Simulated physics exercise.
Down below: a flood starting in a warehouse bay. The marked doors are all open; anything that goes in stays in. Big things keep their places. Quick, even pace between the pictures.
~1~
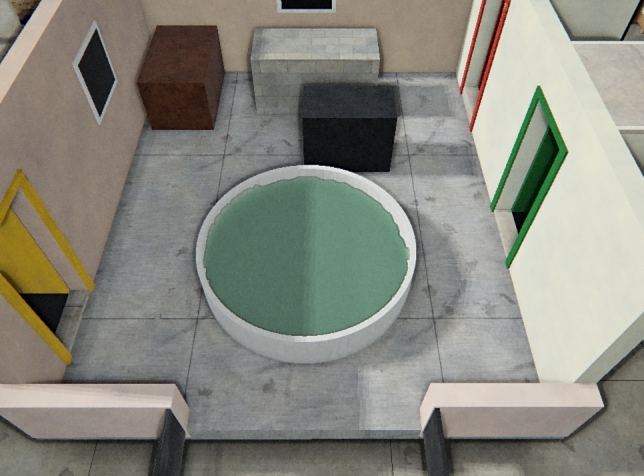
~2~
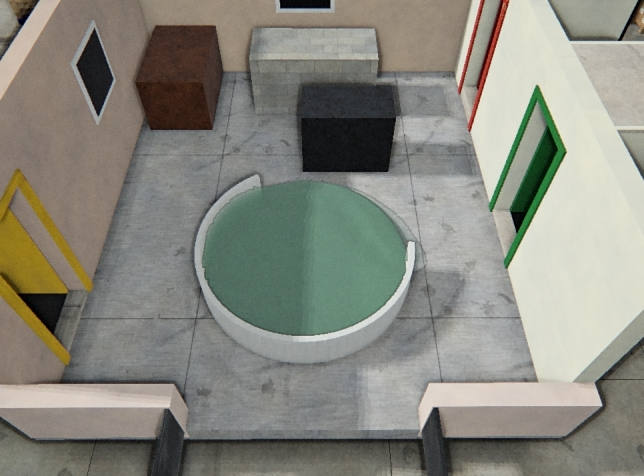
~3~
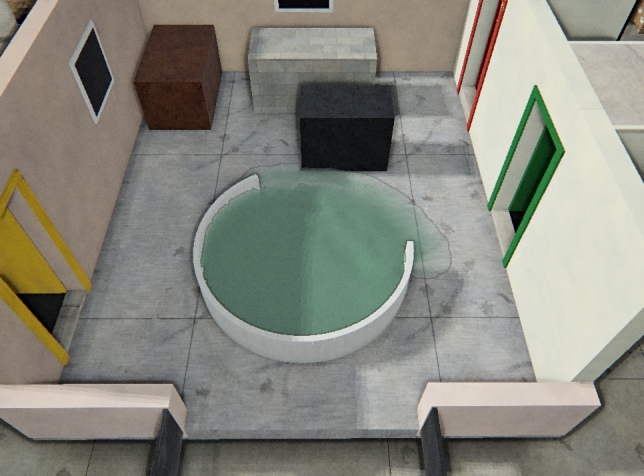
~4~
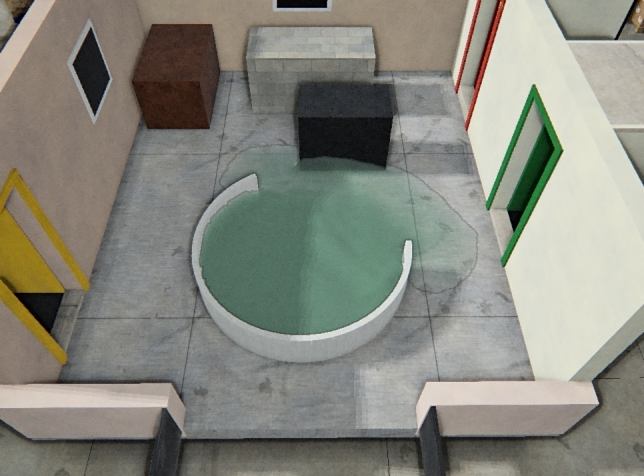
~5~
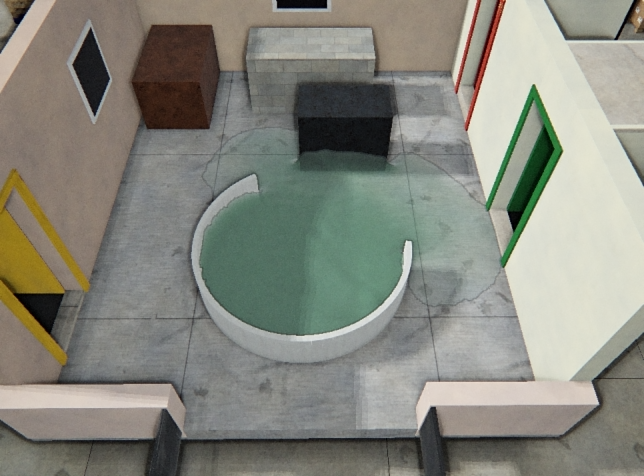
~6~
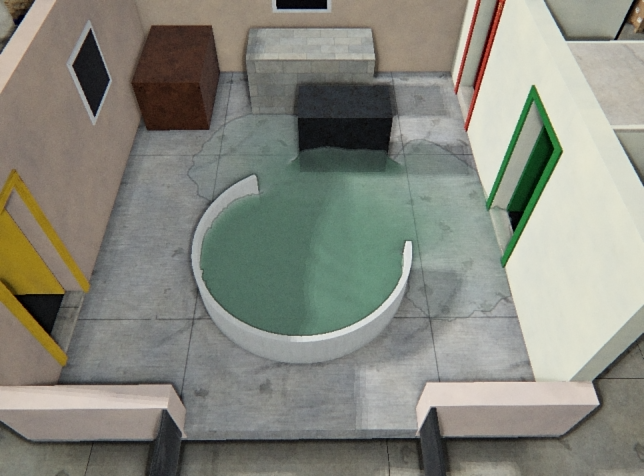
A large round tank with a white rim and green water stands in the middle of a grey-floored warehouse bay, seen from high above. Behind it sit a rust-brown block, a pale grey block and a black block, with a yellow-framed doorway at left and green and red ones at right. The tank's far wall opens, and water spreads across the floor, reaching around the black block.
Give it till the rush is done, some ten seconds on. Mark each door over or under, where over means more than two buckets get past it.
Red door - under; yellow door - under; green door - over.
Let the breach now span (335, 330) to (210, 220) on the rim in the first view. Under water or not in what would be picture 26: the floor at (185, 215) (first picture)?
It would be drenched.
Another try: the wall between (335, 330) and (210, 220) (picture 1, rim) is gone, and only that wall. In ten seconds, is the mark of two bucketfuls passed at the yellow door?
The yellow one goes past it.
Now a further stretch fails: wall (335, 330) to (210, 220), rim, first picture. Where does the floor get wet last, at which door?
The door marked green, I'd guess.
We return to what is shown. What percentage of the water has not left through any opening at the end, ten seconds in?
I reckon around 84 in a hundred.
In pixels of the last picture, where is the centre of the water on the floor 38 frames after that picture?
The spot I would choose is (333, 179).
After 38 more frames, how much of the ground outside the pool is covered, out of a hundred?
About 90 per cent.
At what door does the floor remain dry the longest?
Going by the pictures, I'd say the yellow-painted one.
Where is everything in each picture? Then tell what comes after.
The round tank at (307, 246) is whole and still, in the first picture.
The front is at a hidden place, out from the gap on the round tank's far side, in the second picture.
The front is at (444, 264), out from the gap on the round tank's far side, in the third picture.
Water pours out on the round tank's far side and has run to (237, 162), in the fourth picture.
The front is at (240, 137), out from the gap on the round tank's far side, in the fifth picture.
The front is at (231, 126), out from the gap on the round tank's far side, in the sixth picture.
A moment on, water covers 35 % of the floor; the red door wet at the sill, nothing in, the yellow door not reached, the green door over two buckets in.
Next, water covers 50 % of the floor; the red door wet at the sill, nothing in, the yellow door not reached, the green door far over two buckets in.
Then, water covers 70 % of the floor; the red door wet at the sill, nothing in, the yellow door not reached, the green door far over two buckets in.
Later, water covers 90 % of the floor; the red door wet at the sill, nothing in, the yellow door wet at the sill, nothing in, the green door far over two buckets in.
In the end, water covers 100 % of the floor; the red door wet at the sill, nothing in, the yellow door under two buckets in, the green door far over two buckets in.
